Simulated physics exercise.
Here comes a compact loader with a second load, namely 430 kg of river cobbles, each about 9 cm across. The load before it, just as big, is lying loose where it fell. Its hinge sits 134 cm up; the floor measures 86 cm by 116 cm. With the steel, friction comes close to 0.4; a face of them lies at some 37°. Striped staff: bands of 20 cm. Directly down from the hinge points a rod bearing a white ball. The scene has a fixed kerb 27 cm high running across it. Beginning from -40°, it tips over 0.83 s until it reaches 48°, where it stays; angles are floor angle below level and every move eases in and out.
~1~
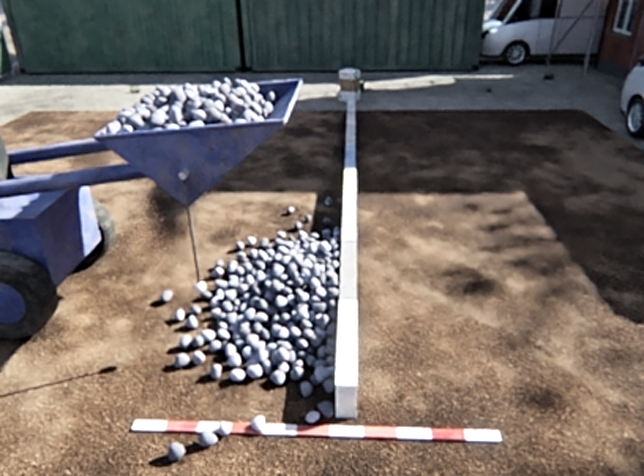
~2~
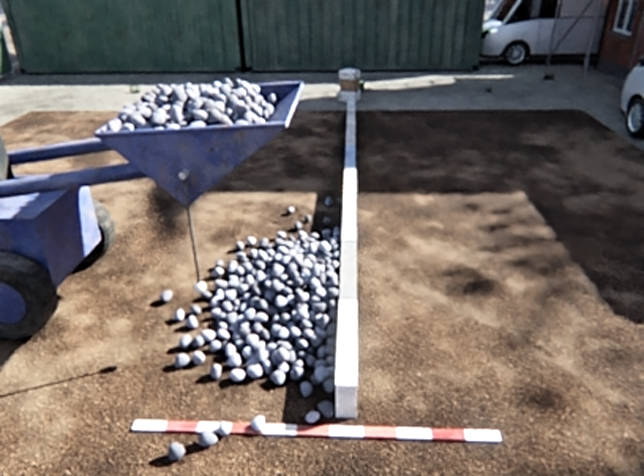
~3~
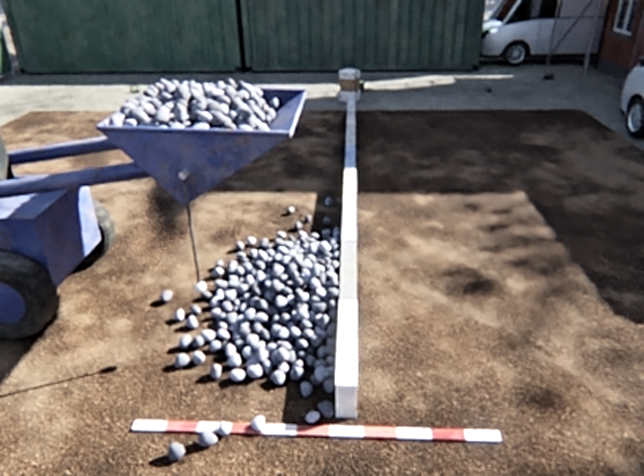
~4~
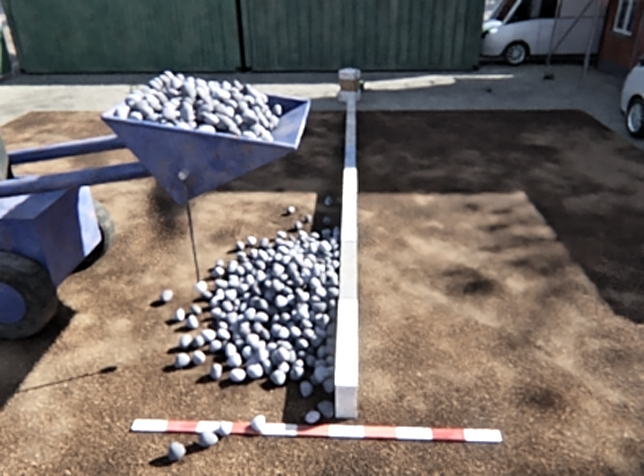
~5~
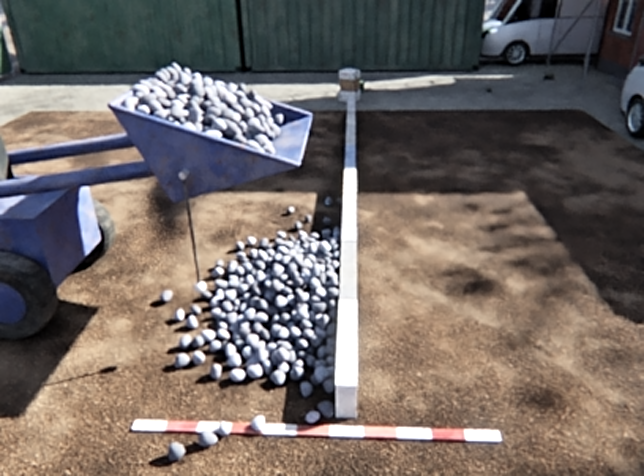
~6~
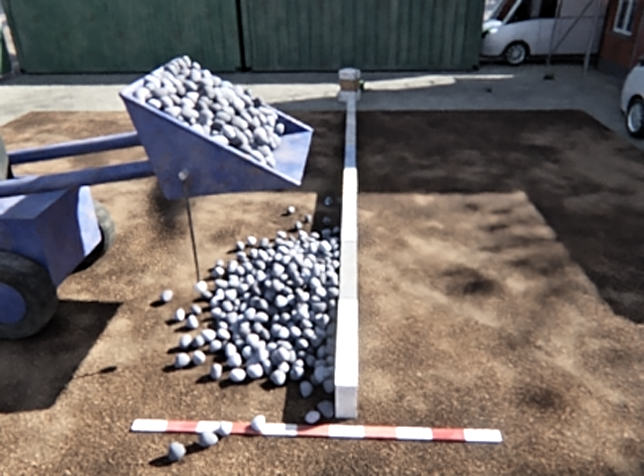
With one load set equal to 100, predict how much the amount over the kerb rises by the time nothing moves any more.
It rises by roughly 17 percent.
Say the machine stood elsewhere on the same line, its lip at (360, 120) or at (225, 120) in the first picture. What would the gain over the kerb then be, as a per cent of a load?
About 80 and 0 per cent.
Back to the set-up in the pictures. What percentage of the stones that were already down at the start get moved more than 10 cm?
Some 10 percent, give or take.
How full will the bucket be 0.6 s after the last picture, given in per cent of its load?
Near 50 per cent of the load is held.
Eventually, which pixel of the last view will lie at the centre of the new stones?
They end up centred around (313, 278).
Then, 0.3 s after the last picture the floor is at 34°; in per cent of one load, 99 in the bucket, 102 on this side of the kerb; the foremost stones are at (336, 279).
Then, 0.6 s after the last picture the floor is at 48°; in per cent of one load, 48 in the bucket, 153 on this side of the kerb; the foremost stones are at (337, 283).
Then, 0.9 s after the last picture the floor is at 48°; in per cent of one load, 2 in the bucket, 188 on this side of the kerb, 11 over the kerb; the foremost stones are at (422, 300).
Then, 3.6 s after the last picture the floor is at 48°; in per cent of one load, 0 in the bucket, 184 on this side of the kerb, 17 over the kerb; the foremost stones are at (537, 285). Net gain over the kerb, 17.
